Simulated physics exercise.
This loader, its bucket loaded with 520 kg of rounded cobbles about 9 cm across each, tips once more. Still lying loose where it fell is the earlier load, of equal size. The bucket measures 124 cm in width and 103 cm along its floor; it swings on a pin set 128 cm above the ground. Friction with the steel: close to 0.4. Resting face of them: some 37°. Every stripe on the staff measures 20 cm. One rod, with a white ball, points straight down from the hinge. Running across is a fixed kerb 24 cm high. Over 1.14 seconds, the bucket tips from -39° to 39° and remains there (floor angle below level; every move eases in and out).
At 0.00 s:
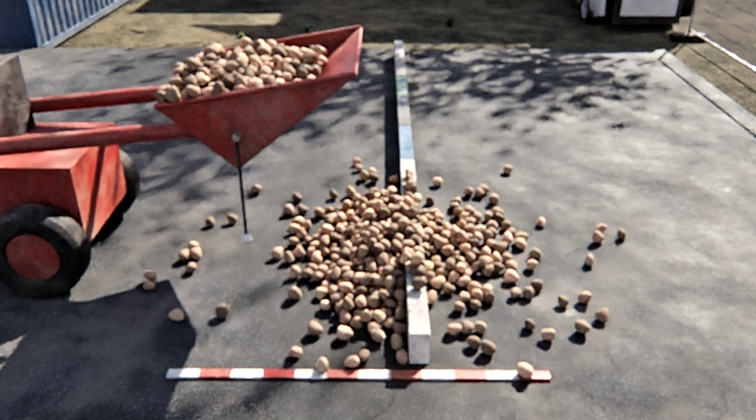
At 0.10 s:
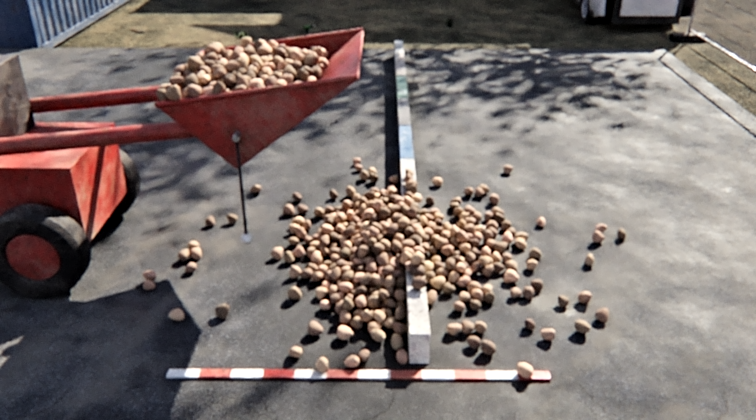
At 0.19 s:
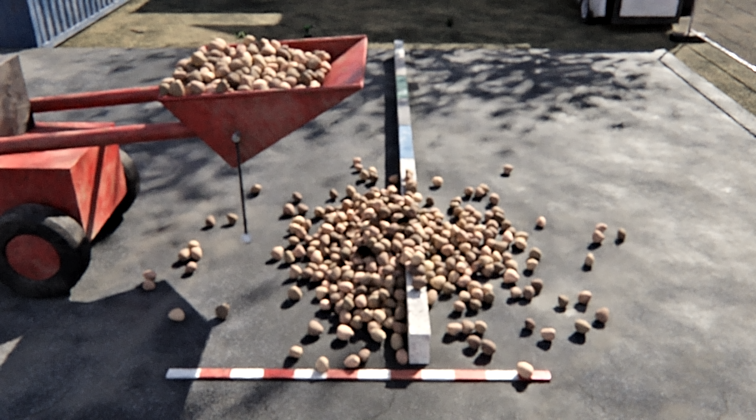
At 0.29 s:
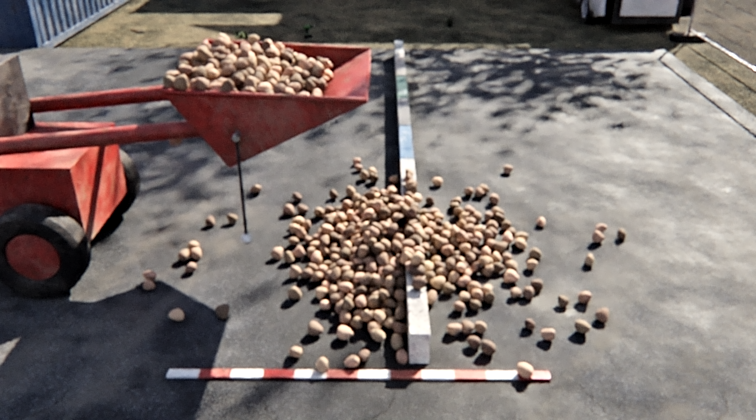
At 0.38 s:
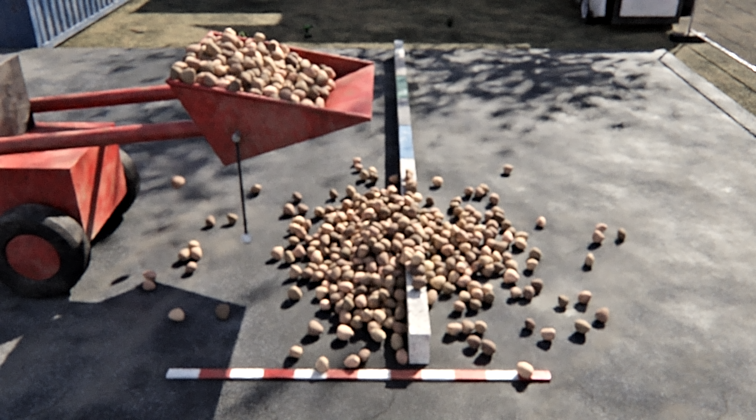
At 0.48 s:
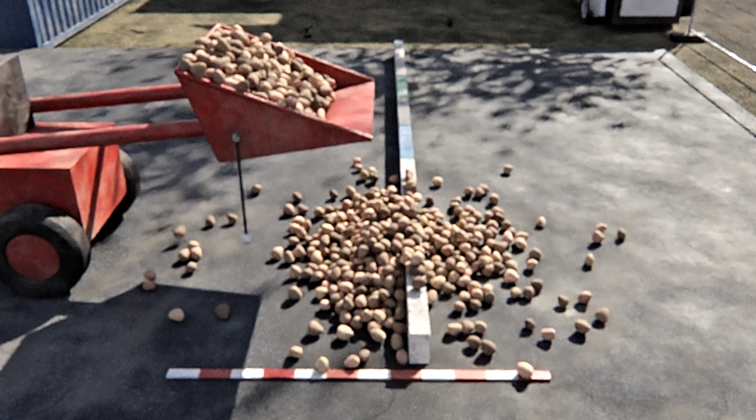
A red loader's bucket, heaped with rounded stones, swung slowly from tilting upward toward level, its front lip dropping while the stones shifted inside, as the earlier pile lay still across the kerb.
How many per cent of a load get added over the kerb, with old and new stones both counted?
22 %.
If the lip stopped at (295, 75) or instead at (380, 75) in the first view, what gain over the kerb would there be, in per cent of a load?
The first position would add some 0 per cent, the second some 50.
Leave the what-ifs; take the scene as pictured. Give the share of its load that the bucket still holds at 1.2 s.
About 70 percent is still in there.
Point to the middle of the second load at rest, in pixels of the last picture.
They settle centred around (373, 235).
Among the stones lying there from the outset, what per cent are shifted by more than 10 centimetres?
Estimate: 10 %, roughly.
After 0.9 s the floor is at 27°; in per cent of one load, 100 in the bucket, 78 on this side of the kerb, 25 over the kerb; the foremost stones are at (590, 262).
After 1.2 s the floor is at 39°; in per cent of one load, 68 in the bucket, 110 on this side of the kerb, 25 over the kerb; the foremost stones are at (590, 262).
After 1.6 s the floor is at 39°; in per cent of one load, 21 in the bucket, 149 on this side of the kerb, 33 over the kerb; the foremost stones are at (590, 262).
After 4.3 s the floor is at 39°; in per cent of one load, 0 in the bucket, 155 on this side of the kerb, 47 over the kerb; the foremost stones are at (601, 258). Net gain over the kerb, 22.
